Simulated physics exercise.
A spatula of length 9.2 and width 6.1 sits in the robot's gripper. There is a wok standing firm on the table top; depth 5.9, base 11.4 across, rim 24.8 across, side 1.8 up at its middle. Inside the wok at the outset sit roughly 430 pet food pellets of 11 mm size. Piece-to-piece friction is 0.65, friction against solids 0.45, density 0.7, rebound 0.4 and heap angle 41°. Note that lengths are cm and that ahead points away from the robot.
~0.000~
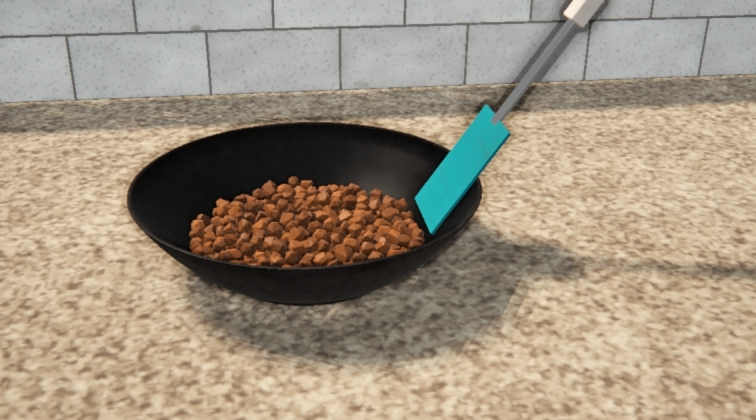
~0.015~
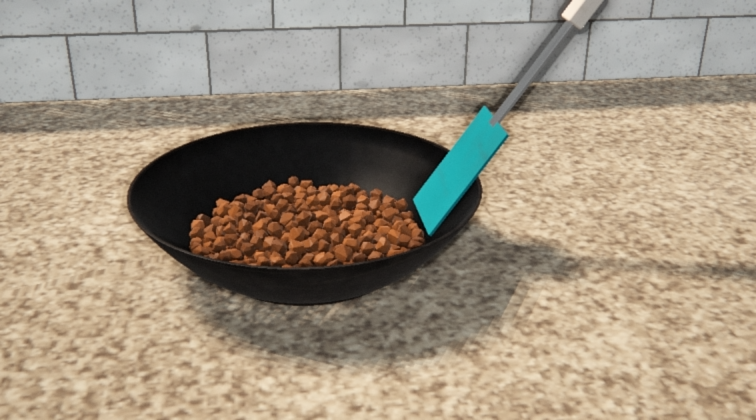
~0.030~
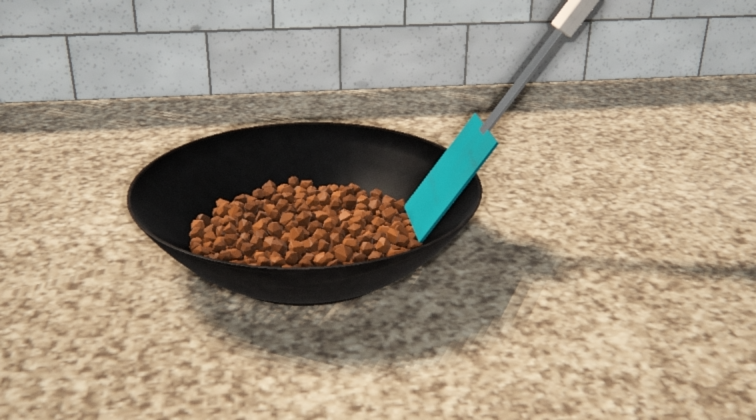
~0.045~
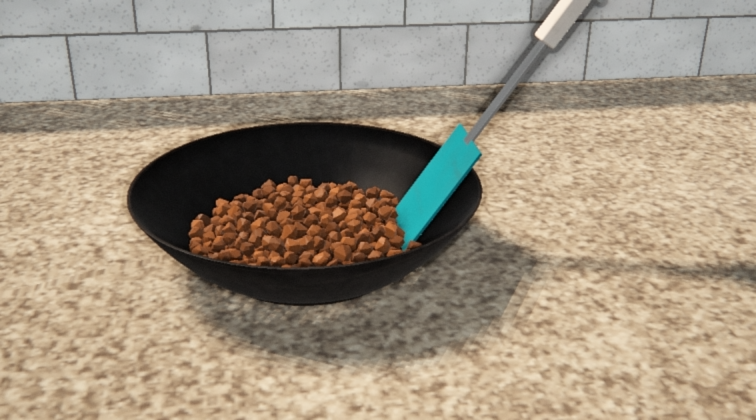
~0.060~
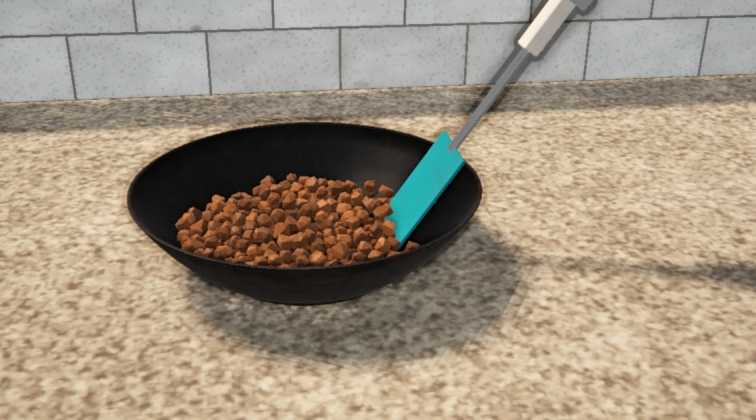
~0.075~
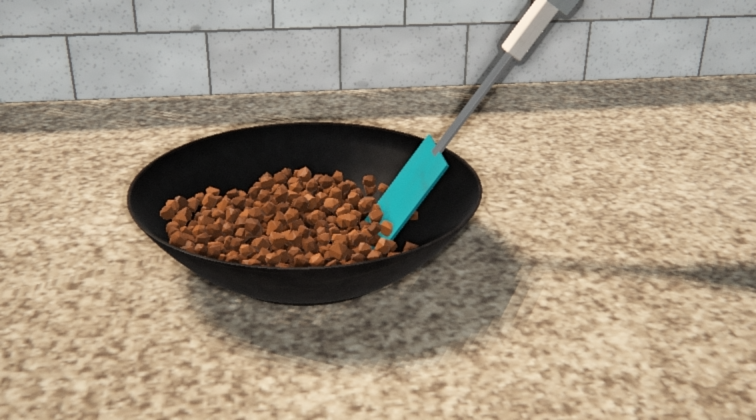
Black wok of brown pellets standing on a speckled countertop, a teal spatula sliding in from the right and pushing them left.
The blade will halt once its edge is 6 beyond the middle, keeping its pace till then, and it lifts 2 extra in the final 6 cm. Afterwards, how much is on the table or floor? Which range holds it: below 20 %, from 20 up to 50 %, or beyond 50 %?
The range below 20 %.
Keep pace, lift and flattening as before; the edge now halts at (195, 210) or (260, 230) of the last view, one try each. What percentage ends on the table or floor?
Estimates, in order: 30 % and 0 %.
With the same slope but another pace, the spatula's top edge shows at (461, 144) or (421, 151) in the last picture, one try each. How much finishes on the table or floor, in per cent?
Estimates: Near 0 %, near 15 %.
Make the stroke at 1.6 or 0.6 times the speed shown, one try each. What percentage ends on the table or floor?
I'd expect close to 25 and then close to 5 percent.
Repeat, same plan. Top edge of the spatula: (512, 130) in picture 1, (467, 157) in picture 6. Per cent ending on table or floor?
Roughly 5 %.
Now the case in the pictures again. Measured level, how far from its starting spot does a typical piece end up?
Somewhere about 5 centimetres, I'd say.
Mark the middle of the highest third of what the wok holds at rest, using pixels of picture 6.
I'd say around pixel (194, 205).
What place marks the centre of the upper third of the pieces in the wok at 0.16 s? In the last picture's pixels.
Roughly pixel (210, 211).
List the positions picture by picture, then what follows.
In the first frame, spatula top edge at (498, 119), sloping 55°; upper third of the load around (310, 228), from x 195 to 420, top at y 185; 430 in the wok.
In the second frame, spatula top edge at (496, 120), sloping 55°; upper third of the load around (310, 228), from x 195 to 420, top at y 185.
In the third frame, spatula top edge at (486, 128), sloping 55°; upper third of the load around (310, 228), from x 195 to 415, top at y 185.
In the fourth frame, spatula top edge at (471, 138), sloping 55°; upper third of the load around (309, 225), from x 195 to 415, top at y 185.
In the fifth frame, spatula top edge at (454, 146), sloping 55°; upper third of the load around (297, 220), from x 185 to 415, top at y 180.
In the sixth frame, spatula top edge at (438, 150), sloping 55°; upper third of the load around (281, 216), from x 165 to 410, top at y 175; 430 in the wok.
After 0.12 s, sloping 55°, highest piece 10 above the table; 429 in the wok, 1 on the blade or in flight.
After 0.16 s, sloping 55°, highest piece 16 above the table; 427 in the wok, 3 on the blade or in flight.
After 0.39 s, sloping 55°, highest piece 17 above the table; 405 in the wok, 20 on the table or floor, 5 on the blade or in flight.
After 1.44 s, sloping 55°, highest piece 6 above the table; 404 in the wok, 26 on the table or floor.
At rest, 404 in the wok, 26 on the table or floor. That is 6 % on the table or floor.
